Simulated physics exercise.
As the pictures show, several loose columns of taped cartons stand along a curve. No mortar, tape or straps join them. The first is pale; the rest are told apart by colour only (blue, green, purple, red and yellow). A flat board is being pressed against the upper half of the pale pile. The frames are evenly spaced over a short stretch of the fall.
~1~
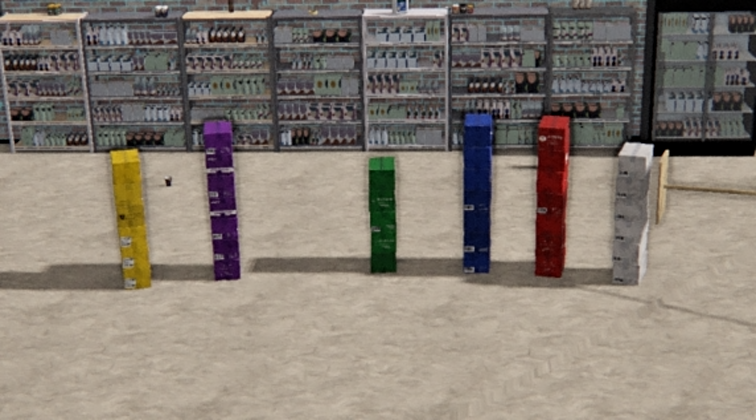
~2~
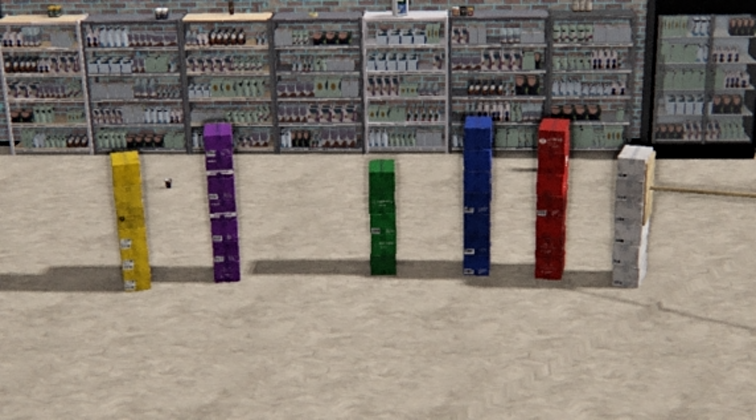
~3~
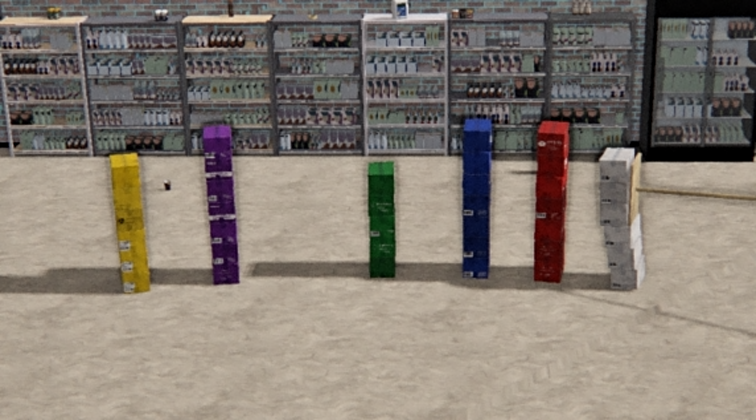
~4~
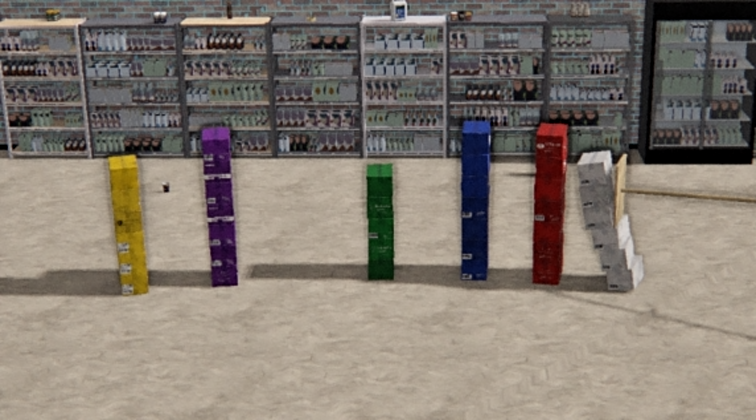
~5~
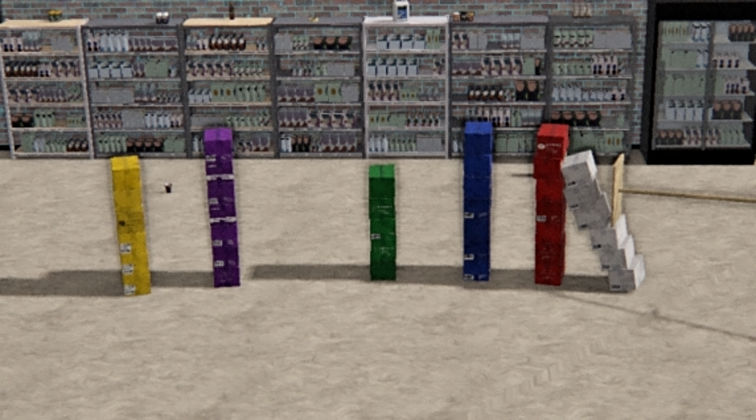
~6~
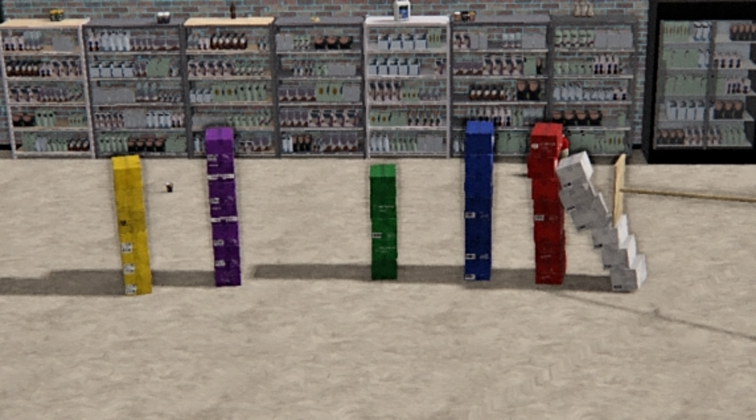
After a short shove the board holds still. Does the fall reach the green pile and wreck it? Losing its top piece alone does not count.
In the end the green column gets wrecked.
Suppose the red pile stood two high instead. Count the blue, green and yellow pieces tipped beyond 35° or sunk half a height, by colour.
Blue 0, green 0, yellow 0.
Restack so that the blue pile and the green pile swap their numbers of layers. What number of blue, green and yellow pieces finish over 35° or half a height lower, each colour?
The counts are blue 5, green 6, yellow 0.
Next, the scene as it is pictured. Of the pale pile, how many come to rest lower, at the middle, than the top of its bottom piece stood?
It comes to 3.
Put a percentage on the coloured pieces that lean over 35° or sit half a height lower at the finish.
About 50 per cent.
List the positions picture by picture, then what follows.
In the first frame (pixels give the middle of a visible side), board (659, 185) not yet touching; top green carton (382, 180); top blue carton (478, 137); none of the others has stirred.
Board (645, 187) pushing; top green carton (382, 183), in the second frame.
Board (631, 188) pushing, top of the pale pile leaning barely; top green carton (381, 185); none of the others has stirred, in the third frame.
Board (616, 189) pushing, top of the pale pile leaning a little; top green carton (380, 187); none of the others has stirred, in the fourth frame.
Board (613, 189) stopped, top of the pale pile leaning clearly; top green carton (382, 188); one has shifted, in the fifth frame.
Board (615, 189) stopped, top of the pale pile leaning clearly; top green carton (383, 187); top red carton (544, 146) half its height from its place; movement in 5 of them, in the sixth frame.
Shortly afterwards, 3 of the pale pile down; none of the 5 green cartons down (2 of 32 in all colours); top green carton unmoved; top red carton tilted clearly, half its height lower.
Next, 3 of the pale pile down; none of the 5 green cartons down (12 of 32 in all colours); top green carton tilted well over, half its height lower; top red carton on its side.
In the end, 3 of the pale pile down; 4 of the 5 green cartons down (16 of 32 in all colours); top green carton on its side; top red carton on its side. From the last view, middles, top green carton near (252, 272), top red carton near (373, 229).
